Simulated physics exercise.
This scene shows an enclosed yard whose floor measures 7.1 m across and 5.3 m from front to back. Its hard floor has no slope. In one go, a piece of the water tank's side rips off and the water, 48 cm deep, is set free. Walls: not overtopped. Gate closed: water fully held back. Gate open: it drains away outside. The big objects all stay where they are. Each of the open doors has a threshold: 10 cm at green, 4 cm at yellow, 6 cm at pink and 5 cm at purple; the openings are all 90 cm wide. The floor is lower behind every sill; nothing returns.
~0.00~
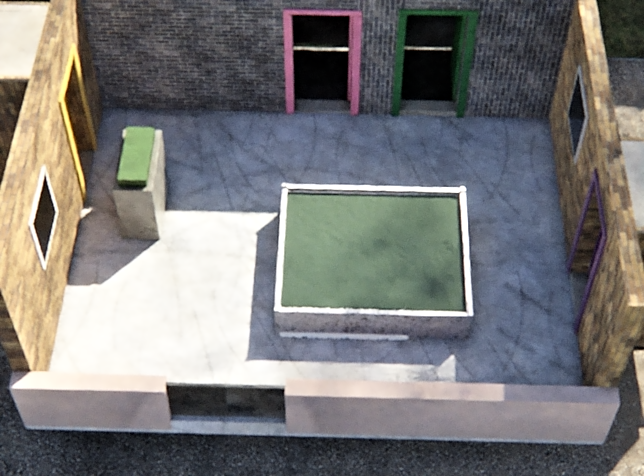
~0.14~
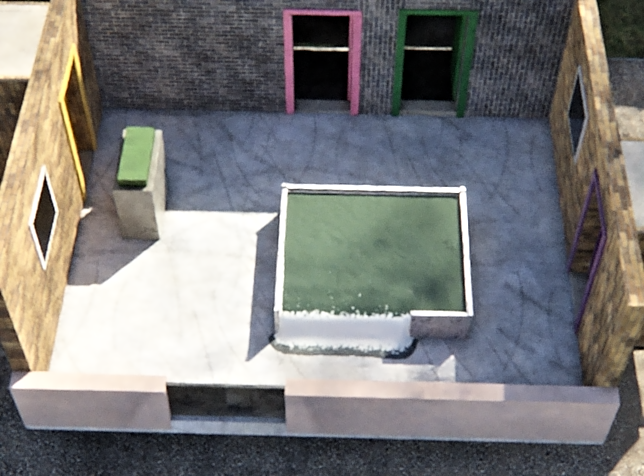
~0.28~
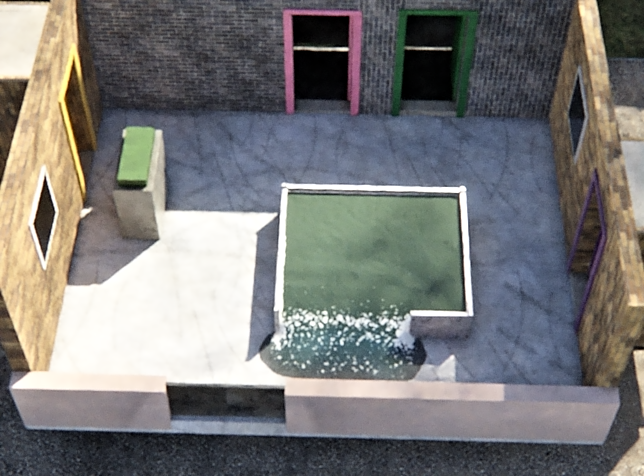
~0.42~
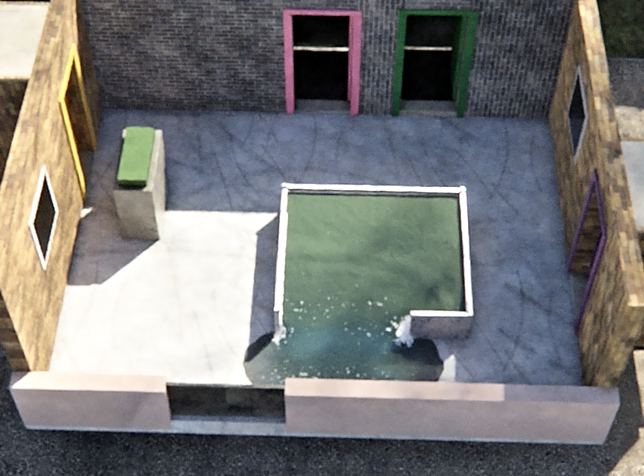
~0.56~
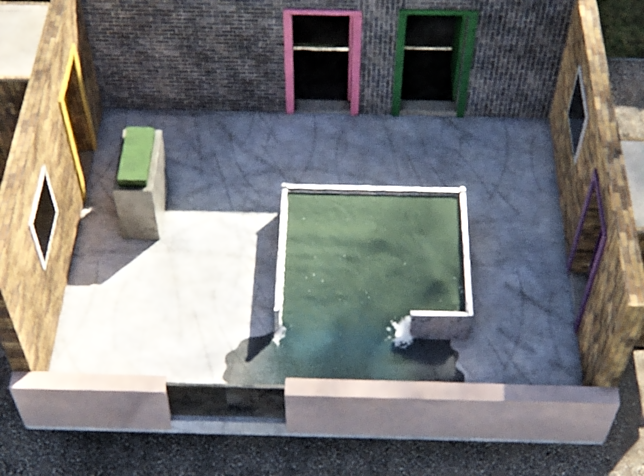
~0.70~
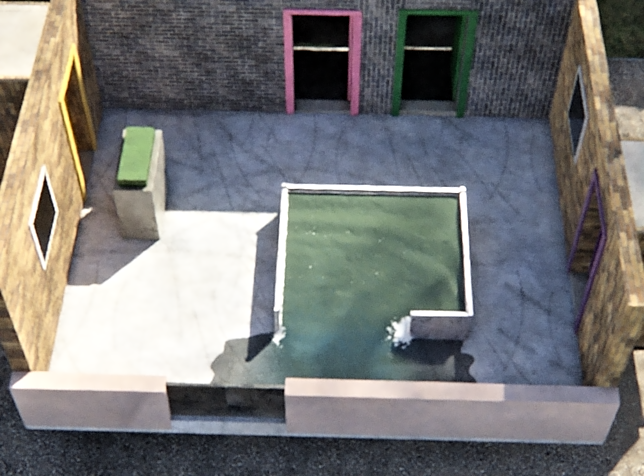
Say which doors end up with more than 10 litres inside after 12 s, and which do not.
Green door not more than 10 litres inside, yellow door more than 10 litres inside, pink door more than 10 litres inside, purple door more than 10 litres inside.
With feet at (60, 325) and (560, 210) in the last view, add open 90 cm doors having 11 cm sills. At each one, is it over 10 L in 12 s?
Well, the first one ends up on the high side, the second one on the low side.
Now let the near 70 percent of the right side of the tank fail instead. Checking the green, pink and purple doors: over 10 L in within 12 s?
Then: Green short of it, pink short of it, purple beyond it.
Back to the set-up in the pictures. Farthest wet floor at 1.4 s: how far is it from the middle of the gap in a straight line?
Roughly 3.0 metres out.
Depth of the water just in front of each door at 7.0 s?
Centimetres: Green 8 / yellow 6 / pink 7 / purple 7.
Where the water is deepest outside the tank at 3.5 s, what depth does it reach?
Peak depth: Approx. 26 cm.
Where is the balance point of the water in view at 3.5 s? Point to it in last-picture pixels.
(325, 316).
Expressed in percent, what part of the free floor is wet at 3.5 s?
Some 45 per cent of the floor is wet.
After 1.4 s water covers 15 % of the floor and is deepest (40 cm) near (333, 396); green door not reached, yellow door not reached, pink door not reached, purple door not reached.
After 2.2 s water covers 30 % of the floor and is deepest (36 cm) near (320, 396); green door not reached, yellow door not reached, pink door not reached, purple door not reached.
After 3.5 s water covers 45 % of the floor and is deepest (26 cm) near (58, 401); green door not reached, yellow door 3 cm at the sill, 0 L in, pink door not reached, purple door 11 cm at the sill, 16 L in.
After 7.0 s water covers 90 % of the floor and is deepest (14 cm) near (100, 130); green door 8 cm at the sill, 0 L in, yellow door 6 cm at the sill, 17 L in, pink door 7 cm at the sill, 0 L in, purple door 7 cm at the sill, 52 L in.
After 12.0 s water covers 100 % of the floor and is deepest (10 cm) near (538, 259); green door 6 cm at the sill, 0 L in, yellow door 5 cm at the sill, 30 L in, pink door 10 cm at the sill, 36 L in, purple door 5 cm at the sill, 59 L in.
